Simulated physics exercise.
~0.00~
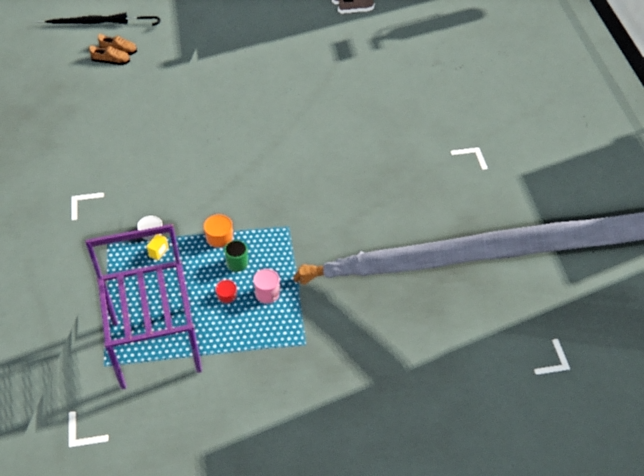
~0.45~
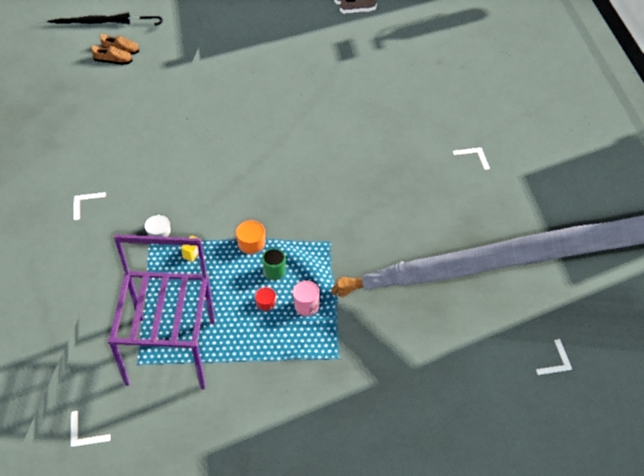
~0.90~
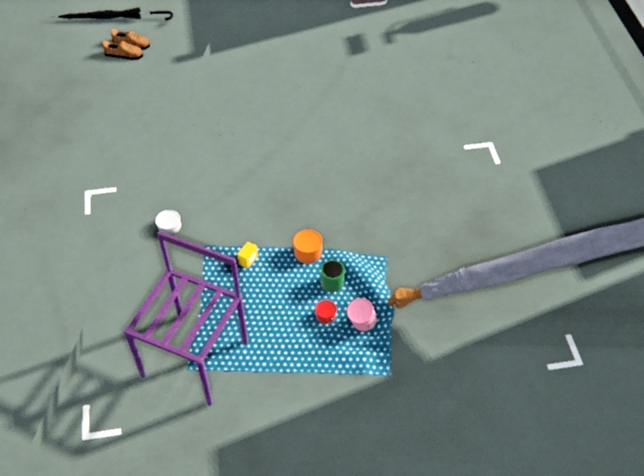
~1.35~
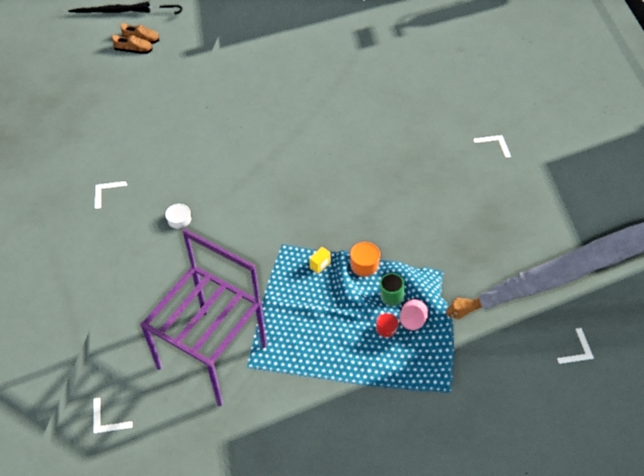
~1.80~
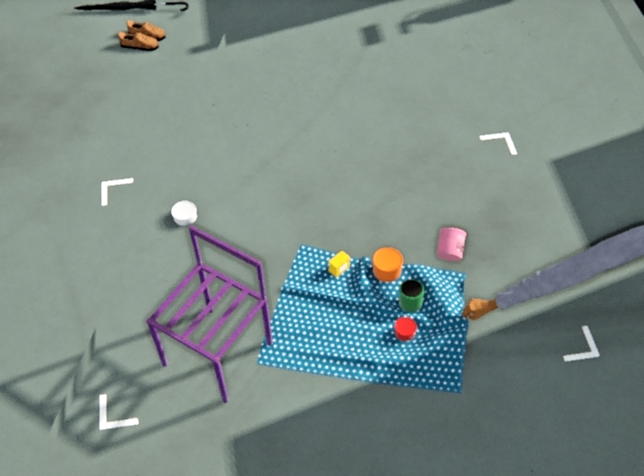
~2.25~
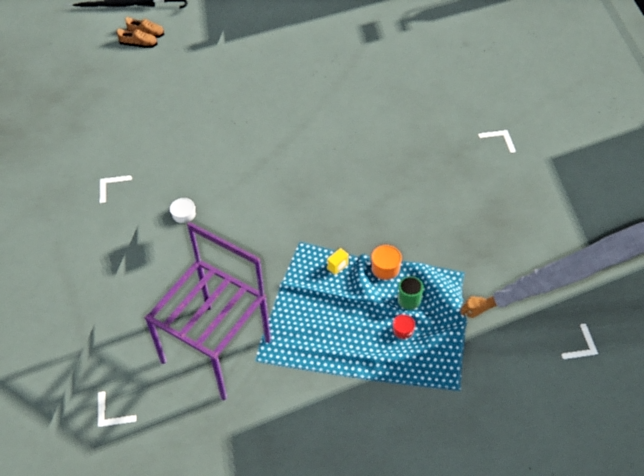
The footage shows a grey-sleeved arm pulling a blue dotted sheet rightward across a floor, carrying yellow, orange, green, red and pink items while a purple chair turns and slips off and a white bucket barely moves; finally the pink bucket leaves the sheet and disappears from view.
